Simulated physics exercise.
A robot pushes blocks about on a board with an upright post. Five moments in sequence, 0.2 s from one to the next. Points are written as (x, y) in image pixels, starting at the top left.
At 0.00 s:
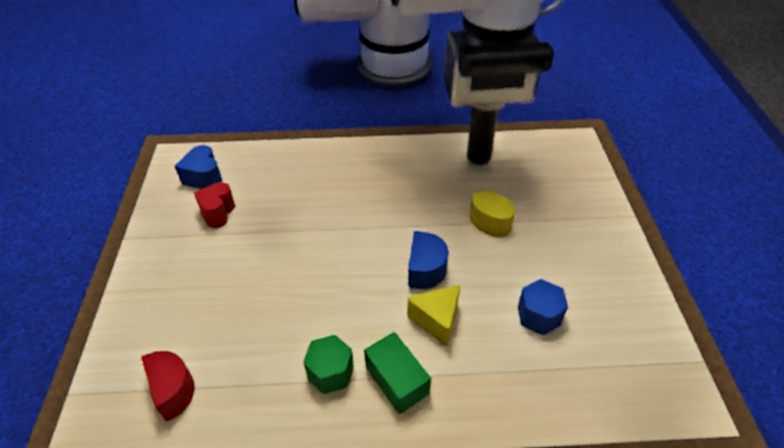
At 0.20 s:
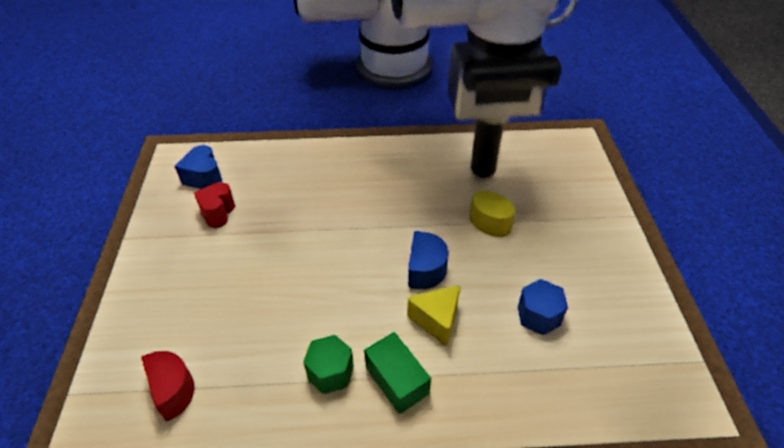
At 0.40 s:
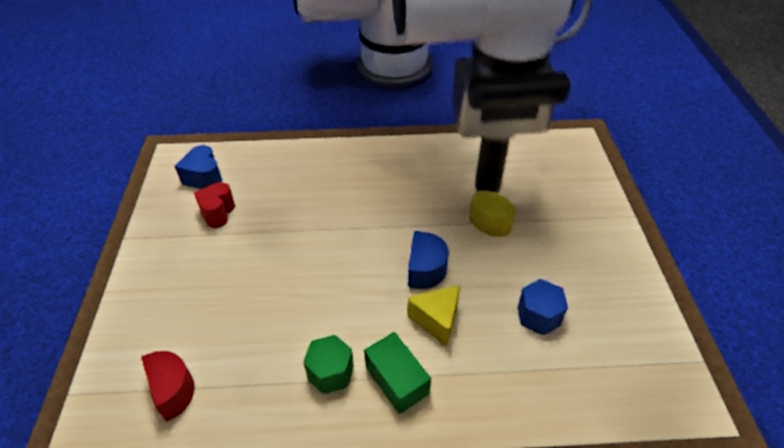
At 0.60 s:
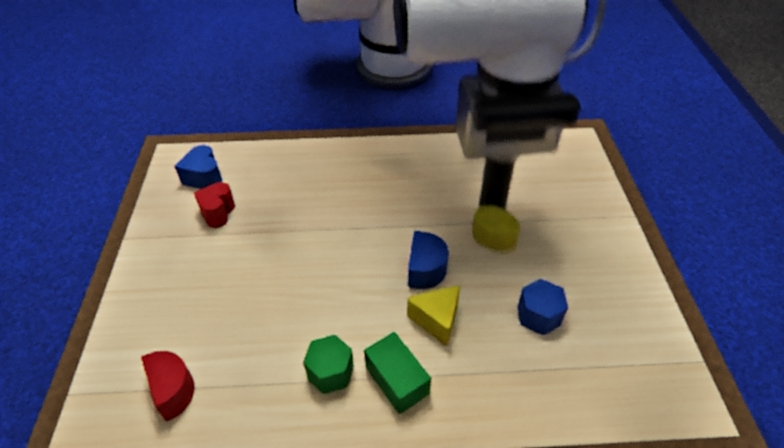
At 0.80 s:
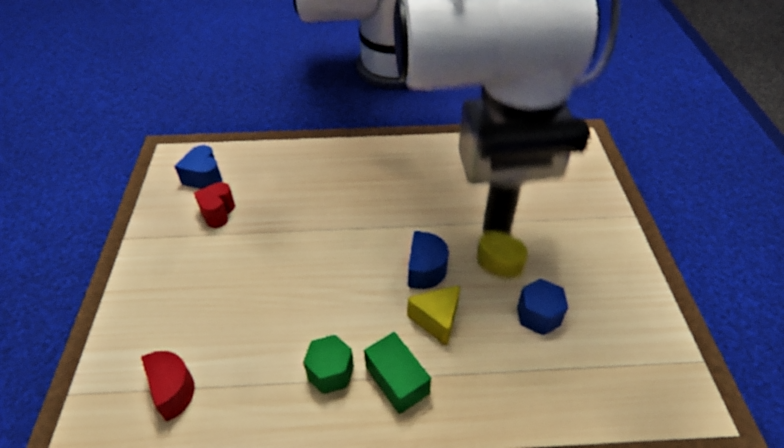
A robot arm's dark upright post moves down the wooden board to the yellow oval block, then pushes it toward the viewer and slightly right, nearer the blue hexagon, while the other red, blue, green and yellow blocks stay still.
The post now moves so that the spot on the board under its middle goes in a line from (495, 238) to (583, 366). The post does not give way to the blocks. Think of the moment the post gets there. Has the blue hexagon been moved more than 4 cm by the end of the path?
I'd say yes.
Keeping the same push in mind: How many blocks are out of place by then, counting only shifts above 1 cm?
Count: 2.
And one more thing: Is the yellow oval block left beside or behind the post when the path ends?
I'd say yes.
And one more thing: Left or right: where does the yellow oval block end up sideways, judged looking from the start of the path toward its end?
It will end up to the right.
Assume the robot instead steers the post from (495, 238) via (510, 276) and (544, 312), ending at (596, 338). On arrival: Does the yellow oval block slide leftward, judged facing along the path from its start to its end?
No, it doesn't check out.
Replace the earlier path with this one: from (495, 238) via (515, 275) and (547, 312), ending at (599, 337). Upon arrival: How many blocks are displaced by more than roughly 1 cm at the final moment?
That's two.
What follows on the original path. One third of the way, post at (522, 270); yellow oval block at (505, 279); blue hexagon at (548, 303).
Two thirds of the way, post at (552, 312); yellow oval block at (502, 284); blue hexagon at (565, 337).
At the end, post at (587, 360); blue D-shaped block still; yellow oval block at (502, 284); blue hexagon at (578, 382), turned 55° clockwise.
